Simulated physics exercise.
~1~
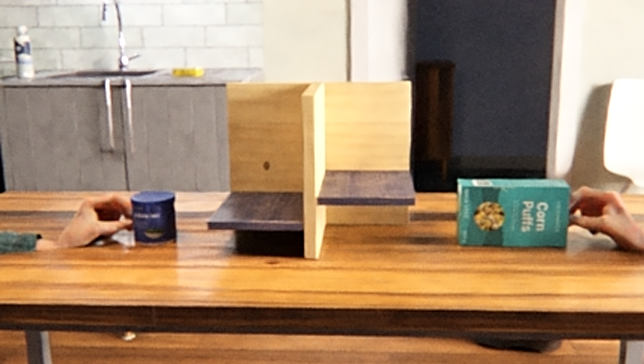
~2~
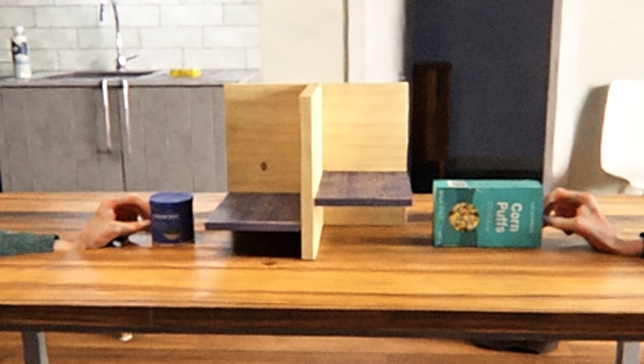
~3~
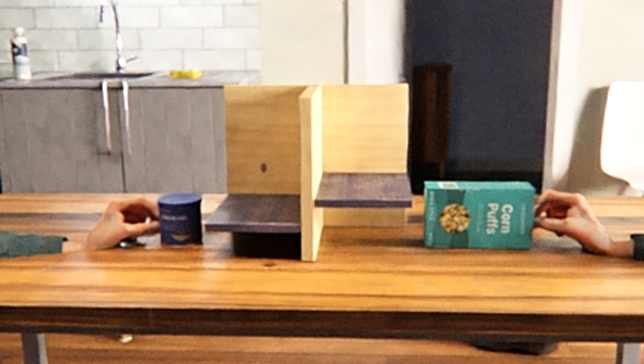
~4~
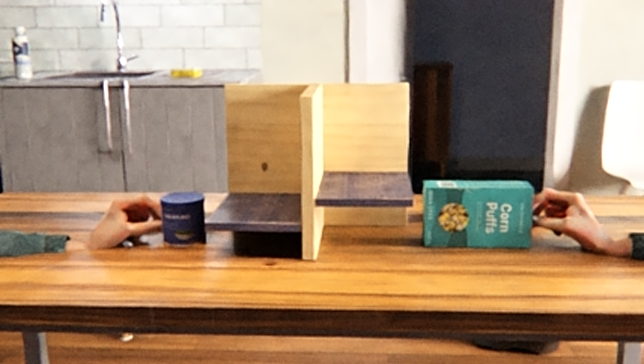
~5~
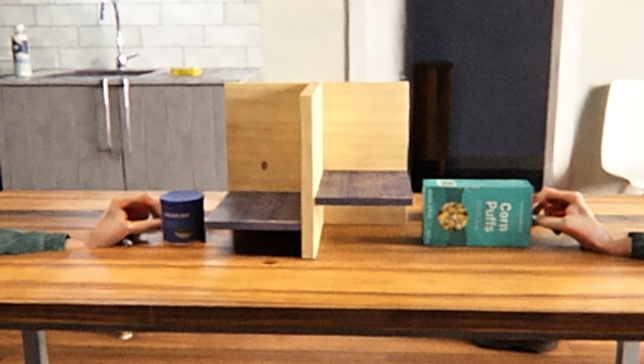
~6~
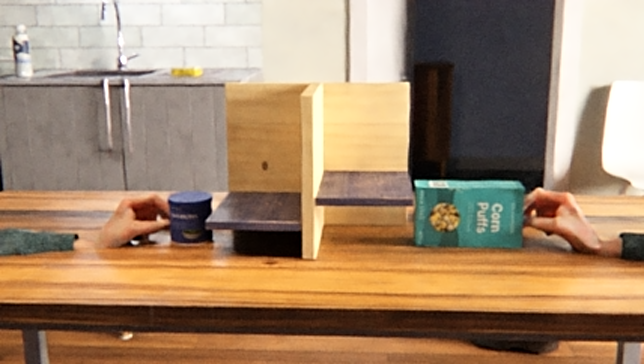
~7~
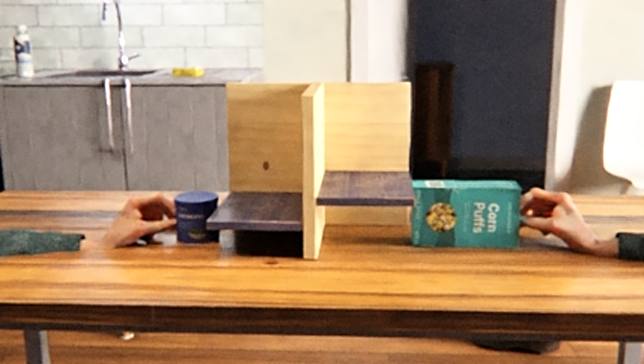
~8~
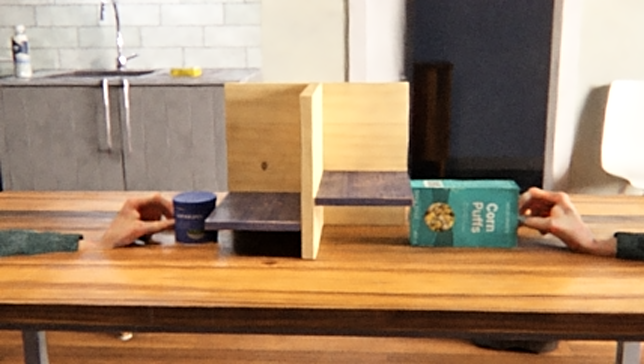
Two hands slide a blue tin and a turquoise packet inward until both stop at the shelf edges.
